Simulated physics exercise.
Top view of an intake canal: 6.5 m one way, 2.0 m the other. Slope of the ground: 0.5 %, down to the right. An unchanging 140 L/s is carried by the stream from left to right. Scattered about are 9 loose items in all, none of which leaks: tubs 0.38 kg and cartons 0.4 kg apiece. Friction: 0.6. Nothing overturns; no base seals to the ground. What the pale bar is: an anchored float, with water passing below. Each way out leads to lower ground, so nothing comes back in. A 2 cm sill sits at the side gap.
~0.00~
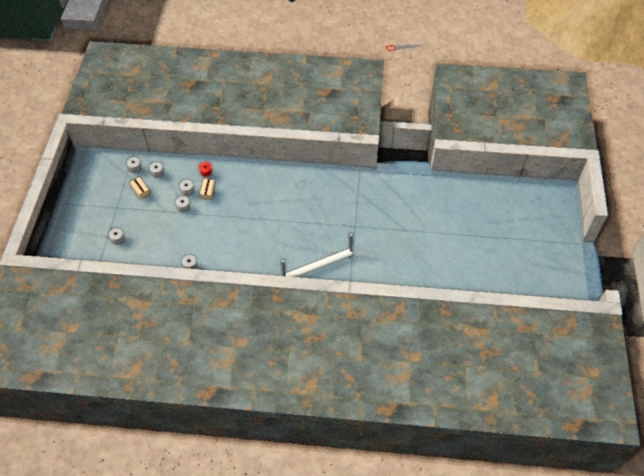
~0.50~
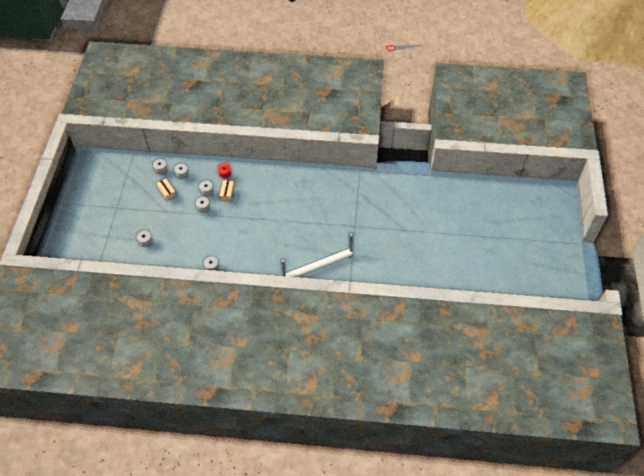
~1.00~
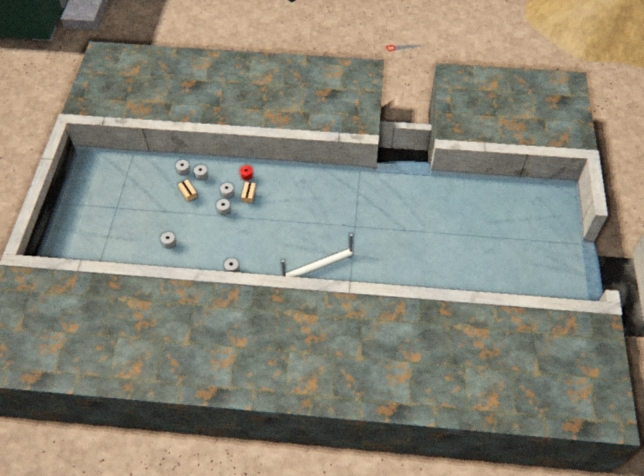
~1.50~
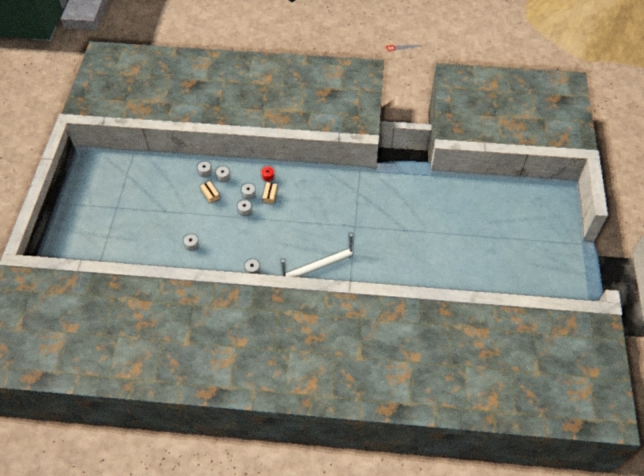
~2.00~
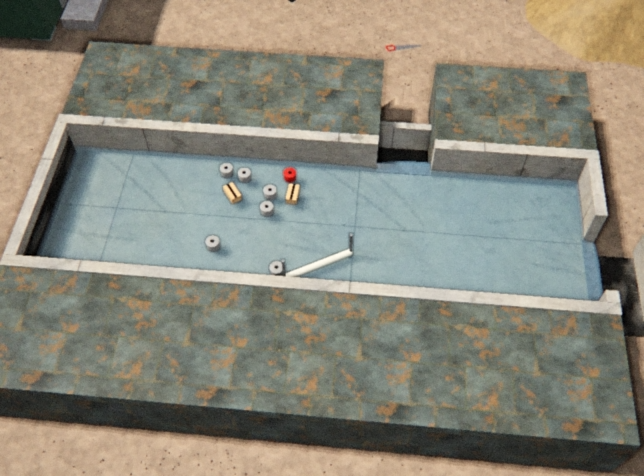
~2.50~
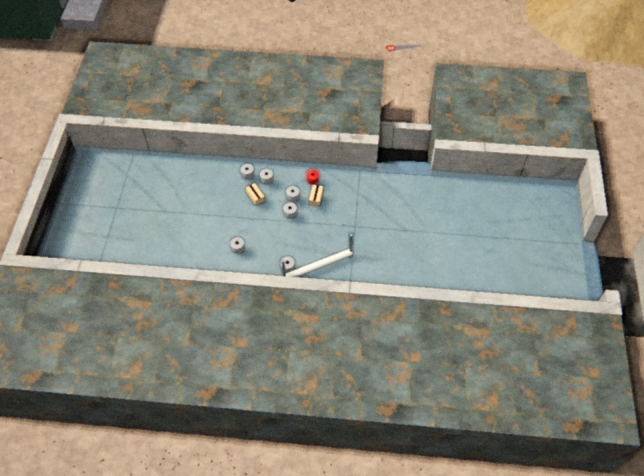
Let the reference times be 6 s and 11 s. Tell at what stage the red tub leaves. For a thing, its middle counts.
I would say before the first.
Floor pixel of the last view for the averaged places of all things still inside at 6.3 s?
Centred roughly on (413, 215).
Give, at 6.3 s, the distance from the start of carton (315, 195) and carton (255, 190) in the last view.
Going in turn, the first is gone out while the second sits 350 cm off.
After 3.5 s the red tub is near (362, 176), 2.0 m from its start, afloat; 0 of 9 are out; 9 afloat.
After 6.3 s the red tub has gone out (at 4.7 s); 4 of 9 are out; 5 afloat.
After 10.0 s the red tub has gone out (at 4.7 s); 5 of 9 are out; 4 afloat.
After 14.0 s the red tub has gone out (at 4.7 s); 9 of 9 are out; 0 afloat.
